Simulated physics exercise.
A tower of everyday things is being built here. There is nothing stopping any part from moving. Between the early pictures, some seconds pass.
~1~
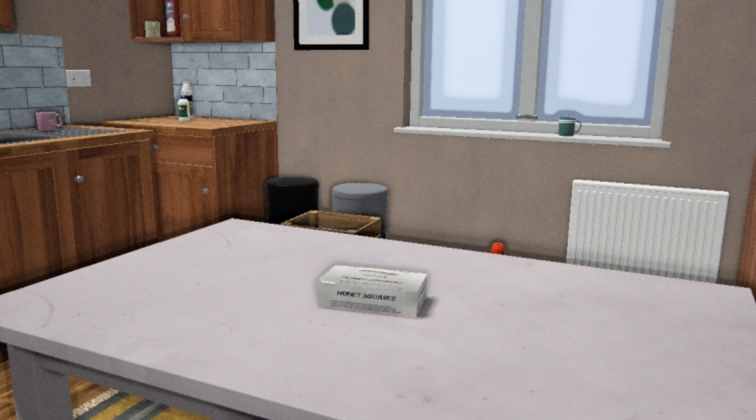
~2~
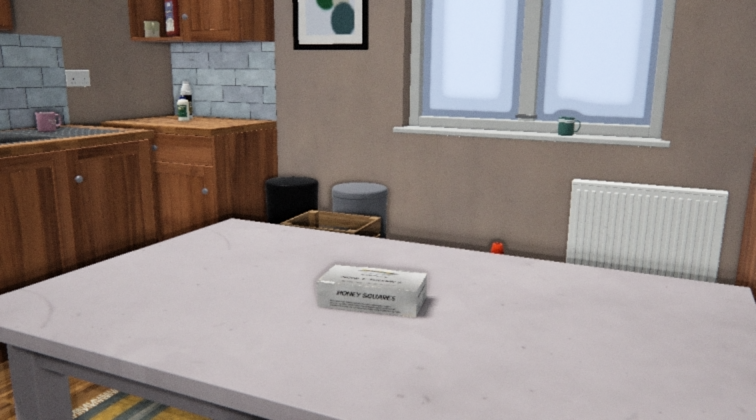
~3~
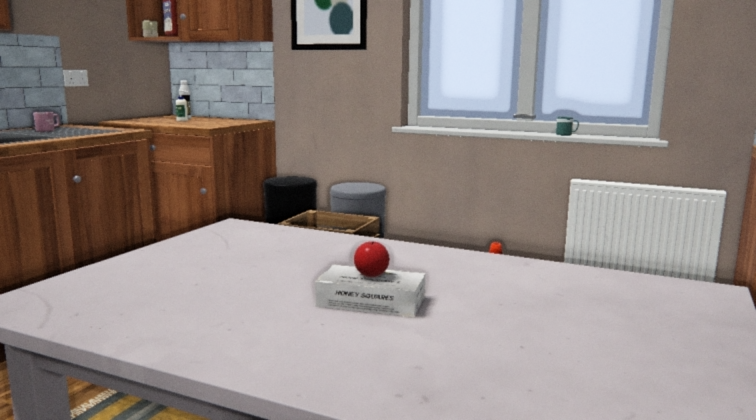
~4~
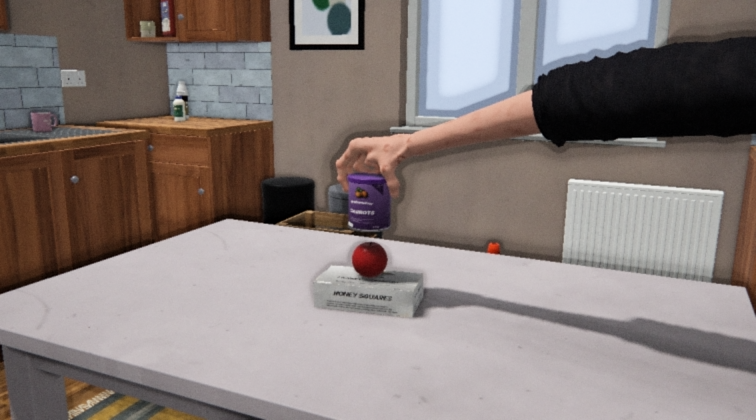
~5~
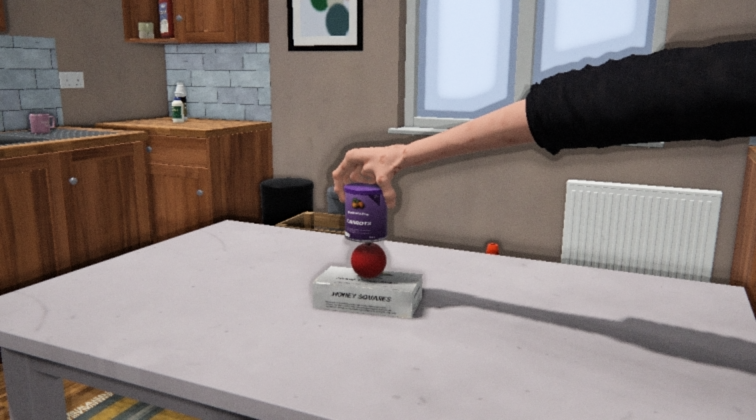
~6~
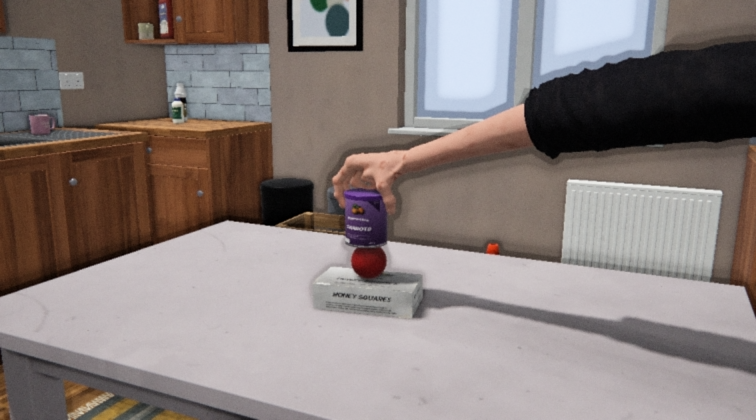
On a kitchen table, a red ball appears on a white packet, then a hand lowers a purple pot onto it.
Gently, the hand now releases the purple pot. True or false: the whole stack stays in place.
False.
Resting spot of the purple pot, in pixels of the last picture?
The object winds up at approximately (244, 261).
Then, 0.60 s after the last picture, purple pot now fallen.
Then, 0.80 s after the last picture, things are still on the move.
At rest, fallen, purple pot; the other 2 in place. Seen from the same camera at the end, purple pot near (244, 261). The pile loses its balance.
